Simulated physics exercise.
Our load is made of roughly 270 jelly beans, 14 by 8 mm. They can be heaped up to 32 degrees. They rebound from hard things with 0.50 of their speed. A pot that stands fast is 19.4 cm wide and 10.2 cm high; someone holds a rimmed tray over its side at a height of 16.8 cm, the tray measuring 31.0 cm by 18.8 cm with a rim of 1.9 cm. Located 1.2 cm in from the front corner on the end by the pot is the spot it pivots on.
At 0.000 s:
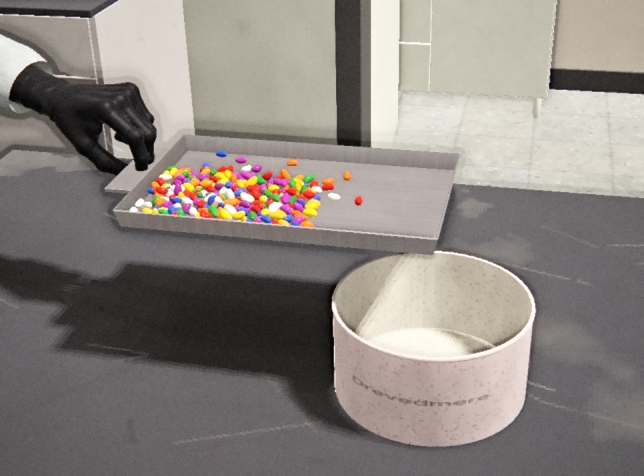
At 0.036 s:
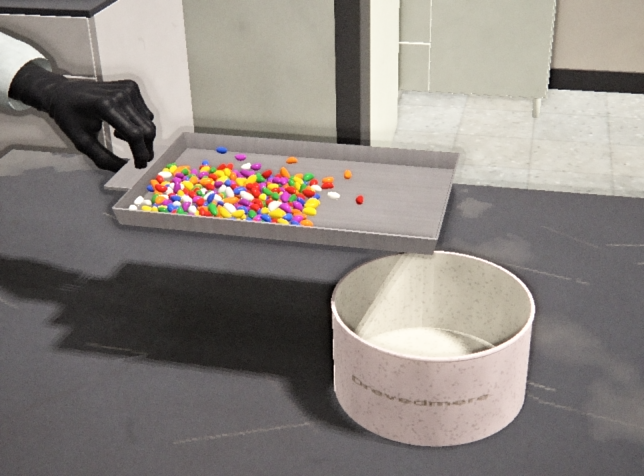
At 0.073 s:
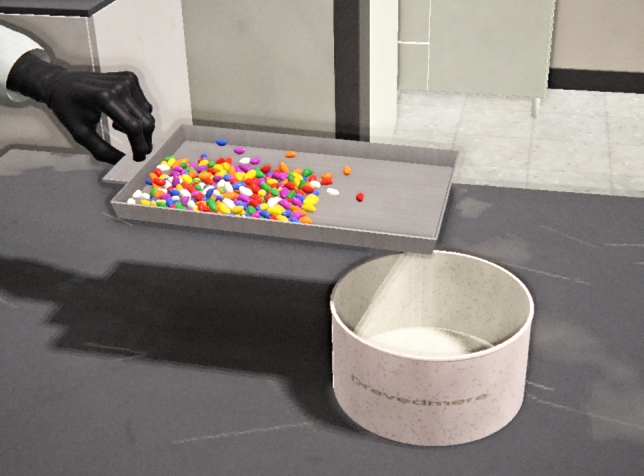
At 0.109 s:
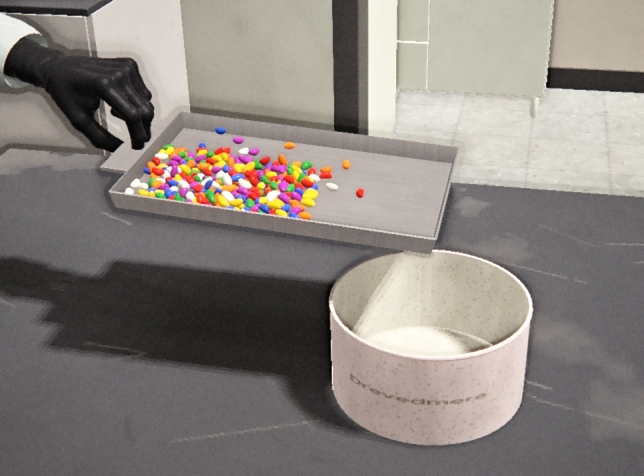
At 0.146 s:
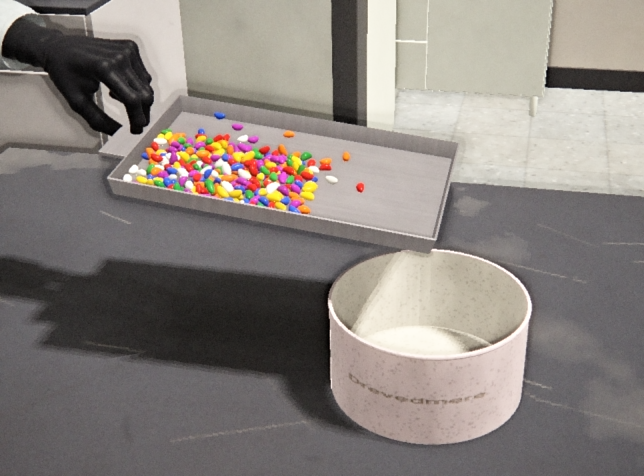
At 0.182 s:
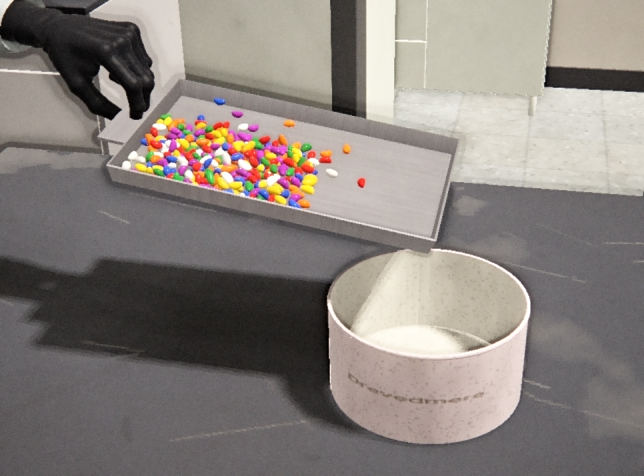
A tray of colourful jelly beans tilting gently as a black-gloved hand raises its left end beside a speckled round pot.
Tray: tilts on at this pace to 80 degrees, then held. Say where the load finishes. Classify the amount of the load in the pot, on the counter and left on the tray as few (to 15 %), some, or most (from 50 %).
Tray: Few. Pot: Most. Counter: Some.
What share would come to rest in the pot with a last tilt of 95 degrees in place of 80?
In that case some 70 per cent.
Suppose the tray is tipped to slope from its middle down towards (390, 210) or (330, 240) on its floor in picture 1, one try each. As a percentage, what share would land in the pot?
I'd put it at about 35 per cent for the first tilt and about 75 per cent for the second.
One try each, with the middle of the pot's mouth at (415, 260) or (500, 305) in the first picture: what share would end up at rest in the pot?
Roughly 0 per cent, then 90 per cent.
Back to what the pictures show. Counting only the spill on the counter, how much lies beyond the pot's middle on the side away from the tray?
100 %.
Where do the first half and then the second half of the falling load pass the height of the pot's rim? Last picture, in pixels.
Roughly (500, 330) to begin with, later roughly (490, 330).
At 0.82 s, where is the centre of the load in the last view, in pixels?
Roughly pixel (437, 221).
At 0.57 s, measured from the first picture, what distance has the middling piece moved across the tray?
Displacement on the tray: About 5 cm.
After 0.57 s, tilt 45 degrees; the tray holds 100 %, the pot 0 %.
Then, at 0.82 s, tilt 67 degrees; the tray holds 75 %, the pot 5 %.
Then, at 1.18 s, tilt 80 degrees; the tray holds 10 %, the pot 60 %.
By 2.4 s all is still; tray 5 %, pot 65 %, counter 30 %.
